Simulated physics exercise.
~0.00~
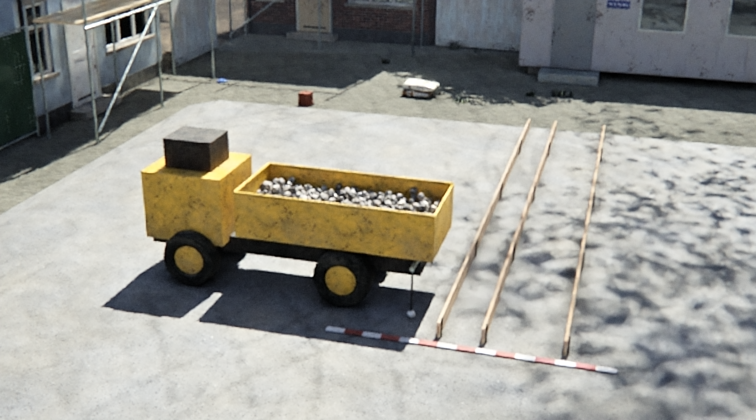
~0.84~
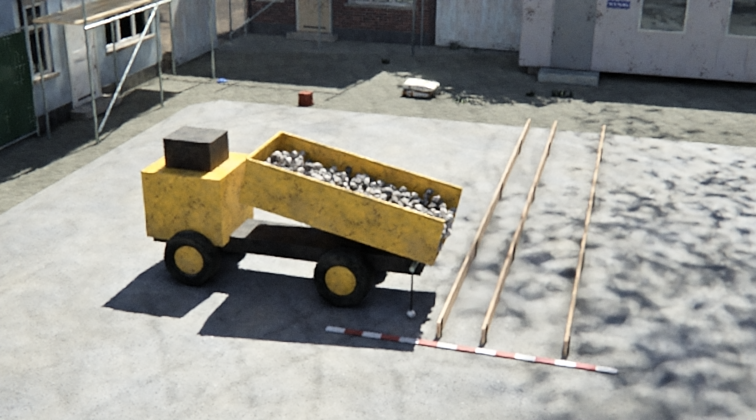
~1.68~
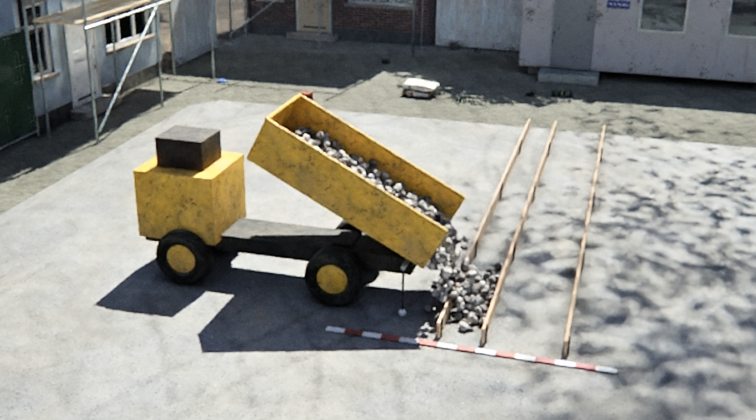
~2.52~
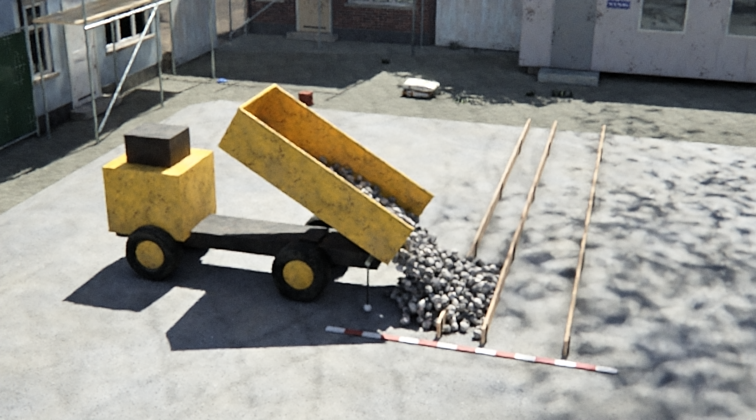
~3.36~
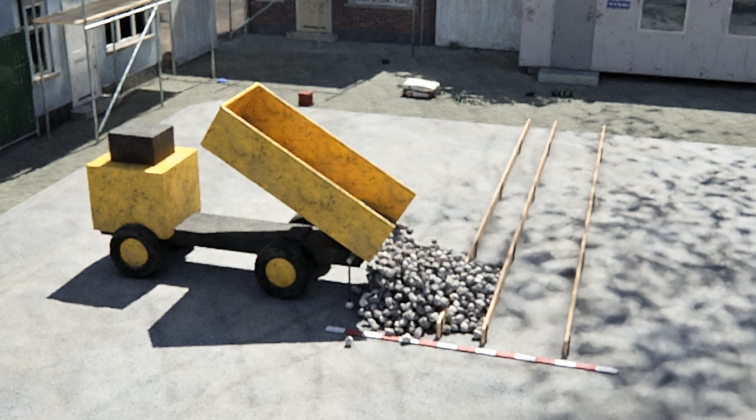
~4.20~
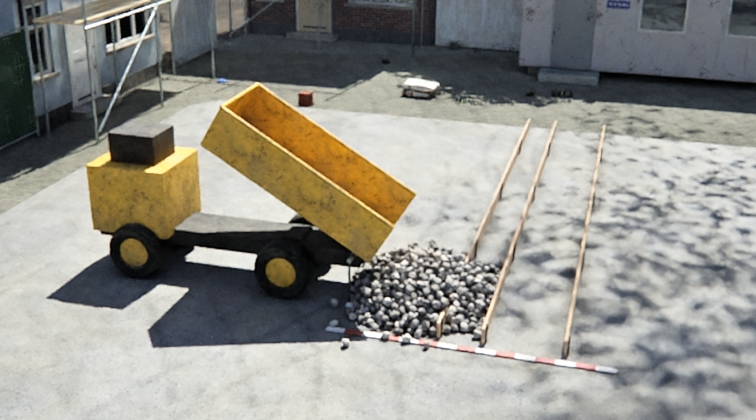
A yellow tipper truck raised its long body and poured grey stones off the back while rolling a little to the left, leaving them in a heap behind it, partly over the nearest boards, with the body empty and still tilted.
